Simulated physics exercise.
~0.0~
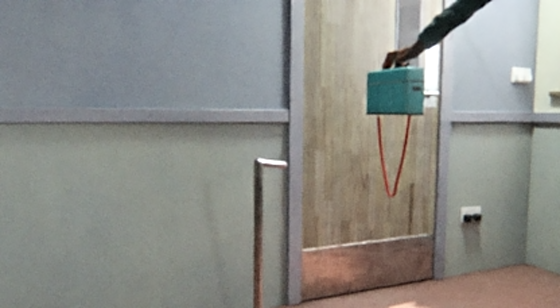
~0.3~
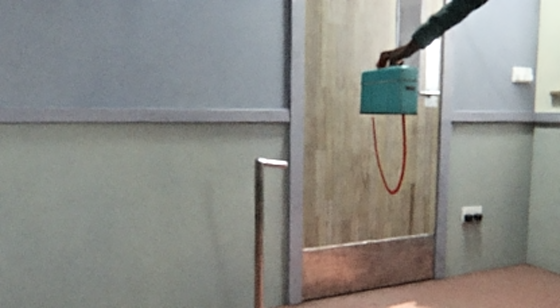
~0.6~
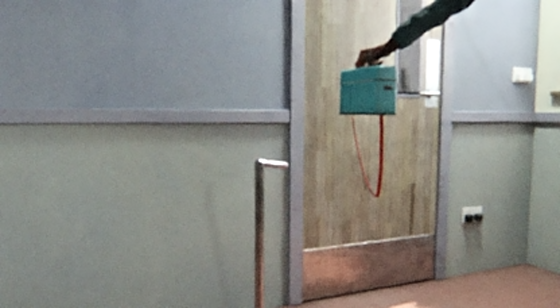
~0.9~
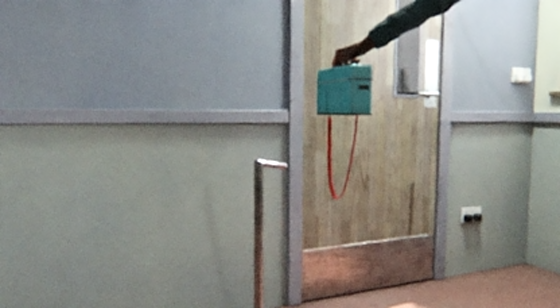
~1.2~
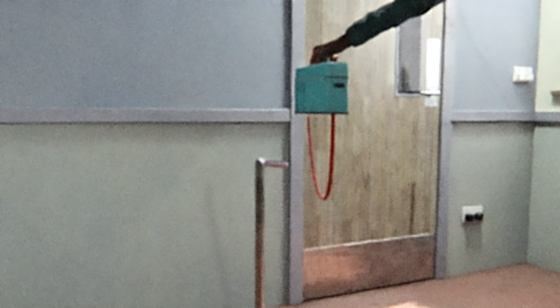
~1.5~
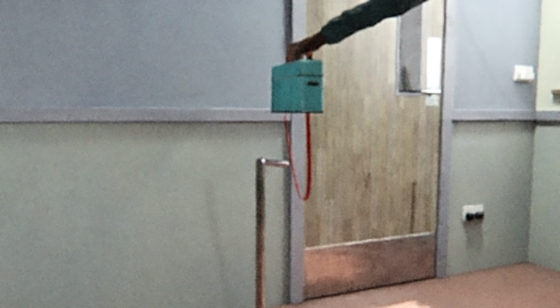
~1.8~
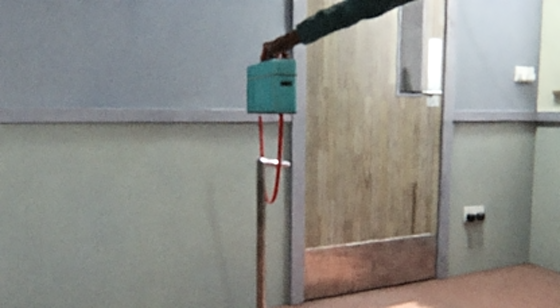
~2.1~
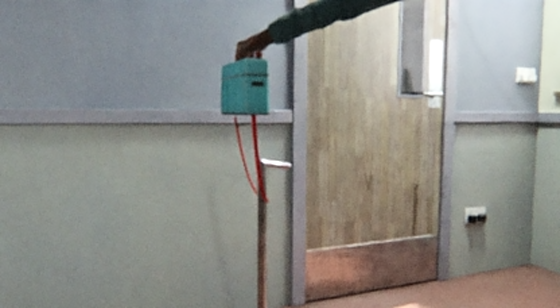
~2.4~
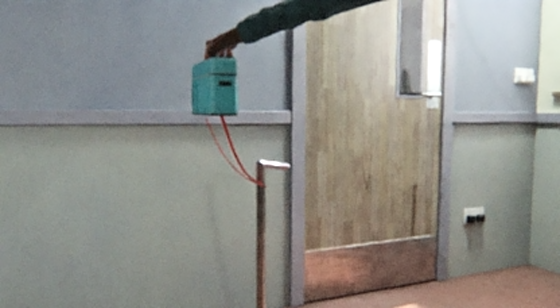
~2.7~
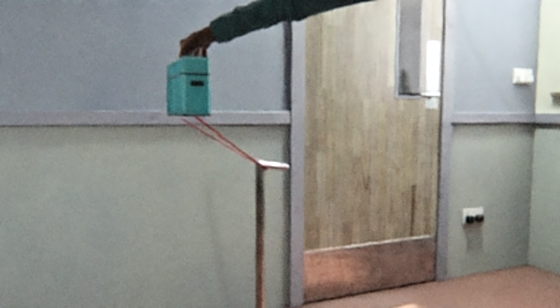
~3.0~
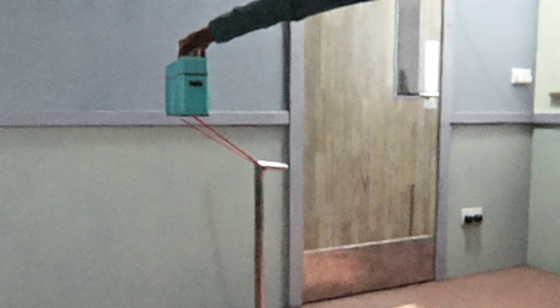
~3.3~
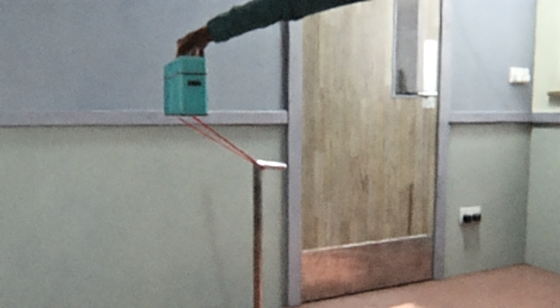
Beside a door, a hand carries a turquoise case left until its loop snags a post.
